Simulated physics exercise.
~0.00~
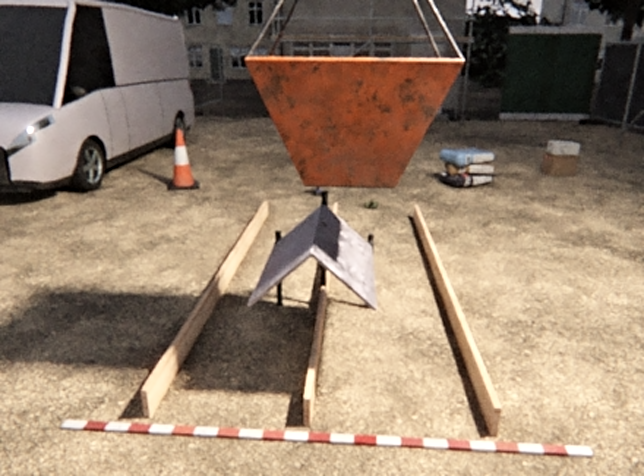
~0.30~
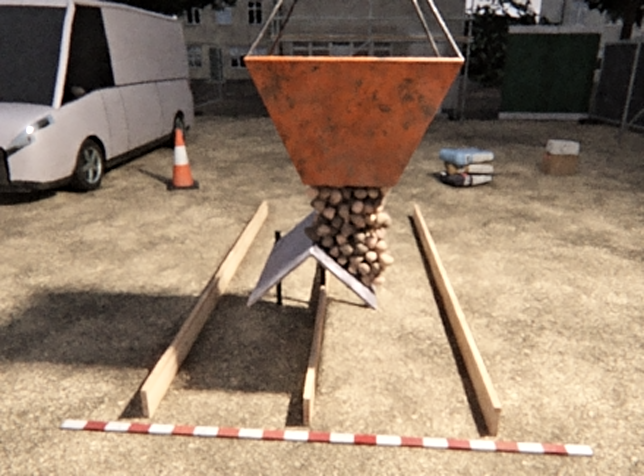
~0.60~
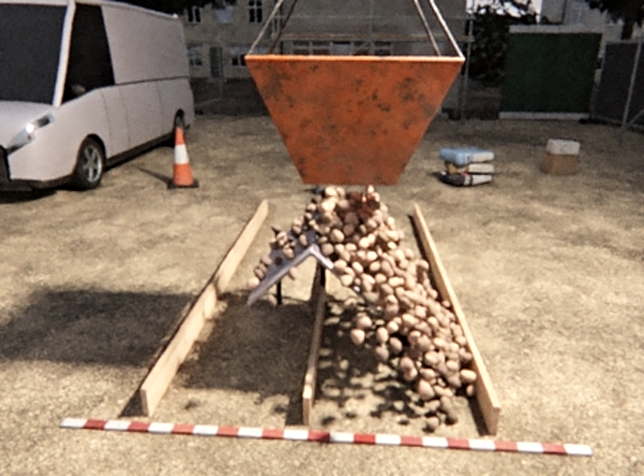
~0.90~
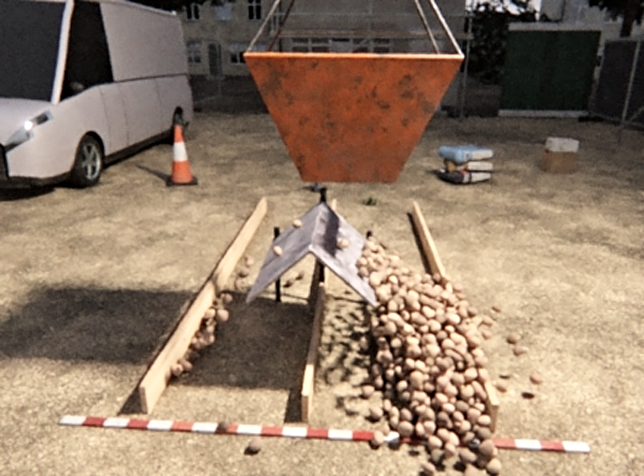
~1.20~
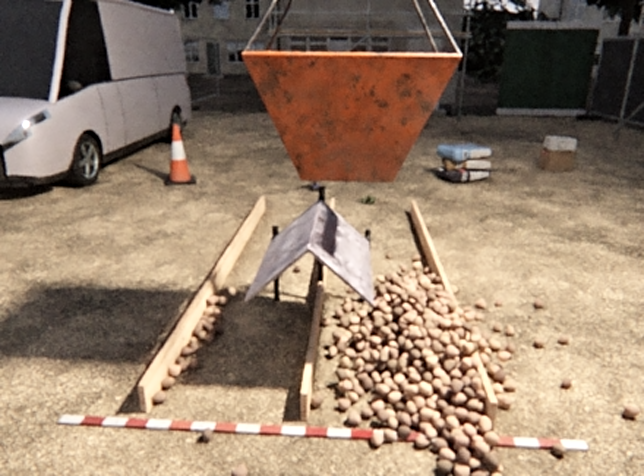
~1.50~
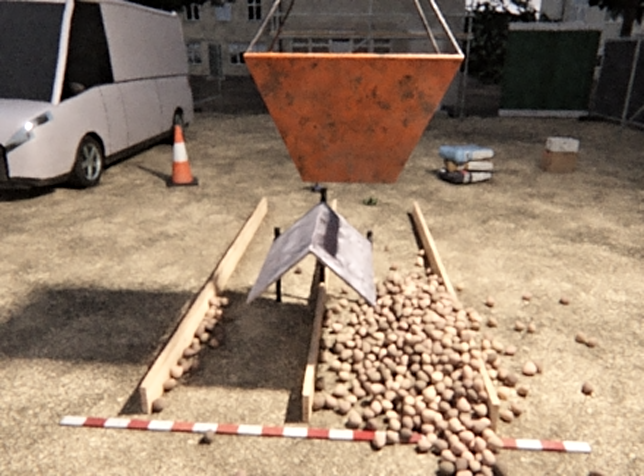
The clip opens on a rusty orange hopper hanging still above a peaked steel plate, with three wooden boards on sandy ground, a striped staff in front and a white van to the left. Rounded brown stones pour from the bottom of the hopper onto the plate, mainly its right side. Most tumble down into the right bay, while a few slide left. The stones heap up there and spill over the striped staff and past the right board. The flow ends and the stones settle, nearly all in the right bay, with a thin line along the left board and a few scattered beyond the right one.
